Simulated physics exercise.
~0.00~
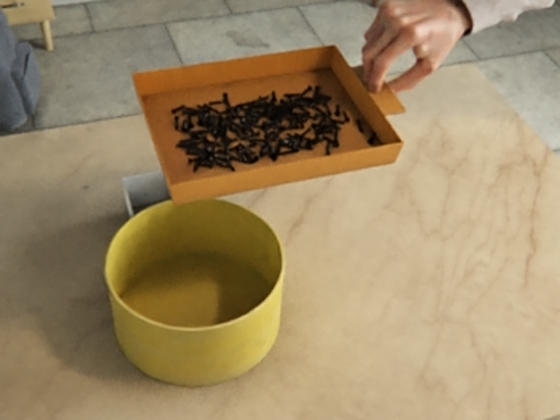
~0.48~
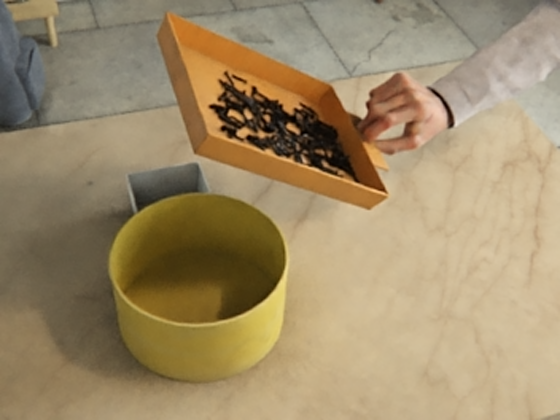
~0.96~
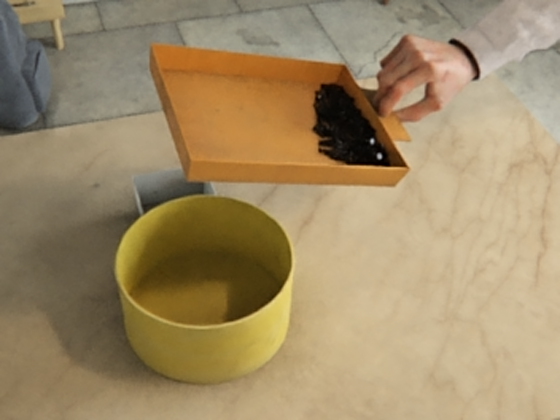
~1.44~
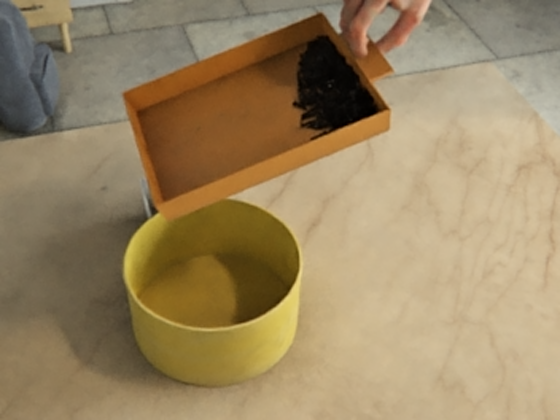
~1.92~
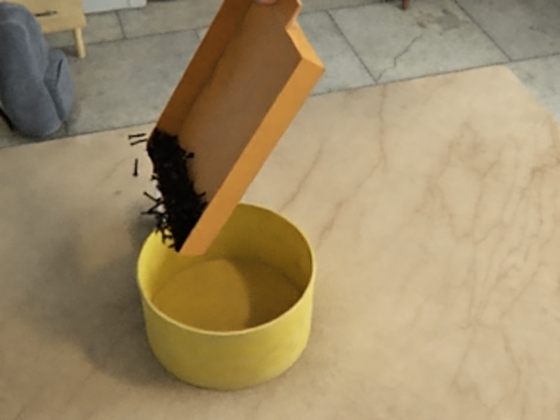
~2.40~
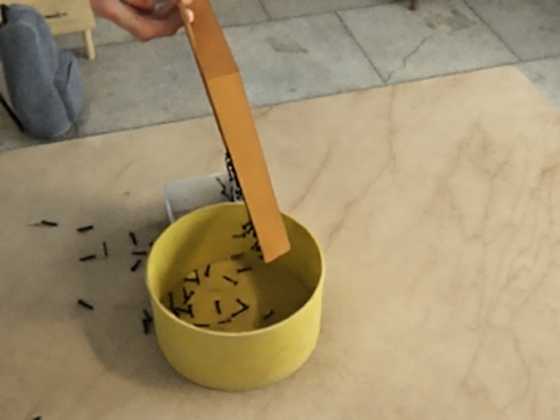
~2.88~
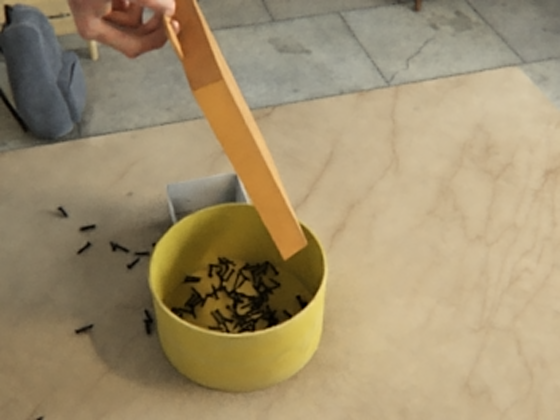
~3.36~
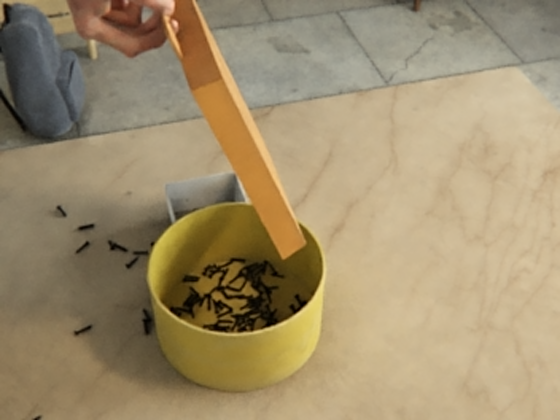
An orange tray of small black screws is held by a hand above a pale, veined tabletop, seen from above at an angle, with a grey stone floor behind. Below stand a round yellow pot and, partly hidden behind it, a small whitish-grey tin. The tray tips down to the right and the screws slide into a heap at that side, then it levels out. It next swings over steeply to the left, and the screws rush across and spill over the low edge. Most land in the yellow pot, while several lie scattered on the table to the left as the emptied tray stays upended.
